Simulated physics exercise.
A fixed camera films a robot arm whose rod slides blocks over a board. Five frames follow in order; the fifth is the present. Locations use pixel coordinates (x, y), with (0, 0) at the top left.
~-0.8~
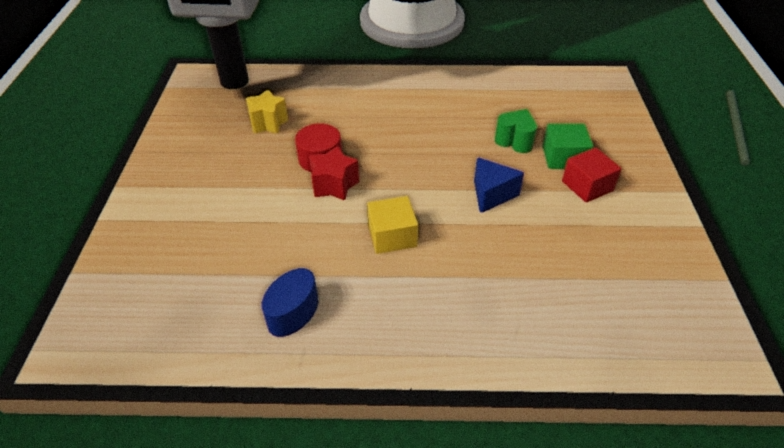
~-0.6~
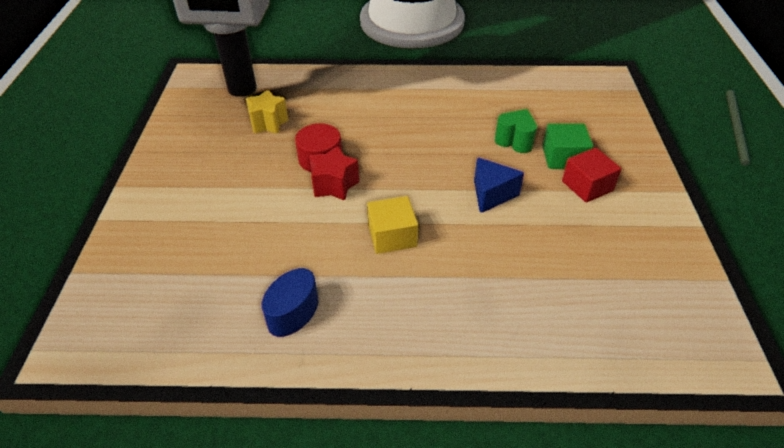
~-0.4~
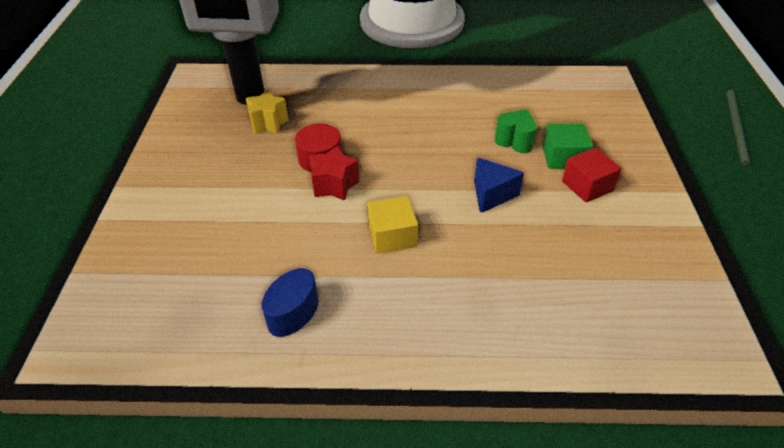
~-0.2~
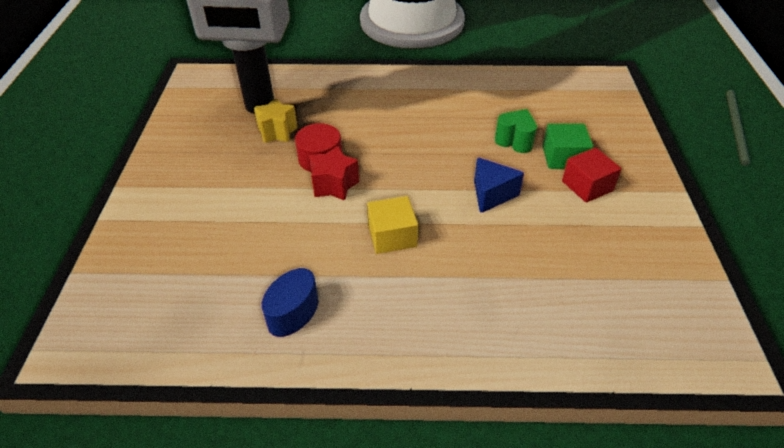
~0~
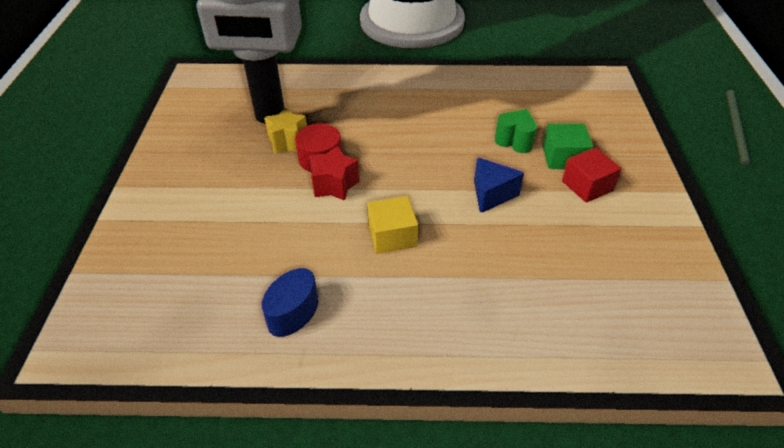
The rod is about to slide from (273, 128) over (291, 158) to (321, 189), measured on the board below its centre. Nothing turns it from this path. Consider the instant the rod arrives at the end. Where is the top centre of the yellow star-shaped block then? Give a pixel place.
At (352, 177).
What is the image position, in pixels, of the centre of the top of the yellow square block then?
I think it will end close to (410, 227).
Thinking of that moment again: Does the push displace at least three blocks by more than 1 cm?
I expect so.
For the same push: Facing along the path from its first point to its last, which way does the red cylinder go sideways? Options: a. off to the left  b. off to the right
Letter a.
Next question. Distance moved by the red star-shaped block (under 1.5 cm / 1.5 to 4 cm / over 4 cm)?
Goes over 4 cm.
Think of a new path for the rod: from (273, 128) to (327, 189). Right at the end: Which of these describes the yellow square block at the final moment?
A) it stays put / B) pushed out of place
The one that fits is B, pushed out of place.
On the path given first. One third of the way, rod (282, 136); yellow star-shaped block (300, 142); red cylinder (338, 145); red star-shaped block (343, 172), turned 20° clockwise.
Two thirds of the way, rod (298, 156); yellow star-shaped block (325, 160), turned 30° anticlockwise; red cylinder (365, 153); red star-shaped block (354, 182), turned 45° clockwise.
At the end, rod (319, 176); yellow star-shaped block (352, 177), turned 45° anticlockwise; red cylinder (386, 157); red star-shaped block (381, 197), turned 55° clockwise; yellow square block (410, 227).
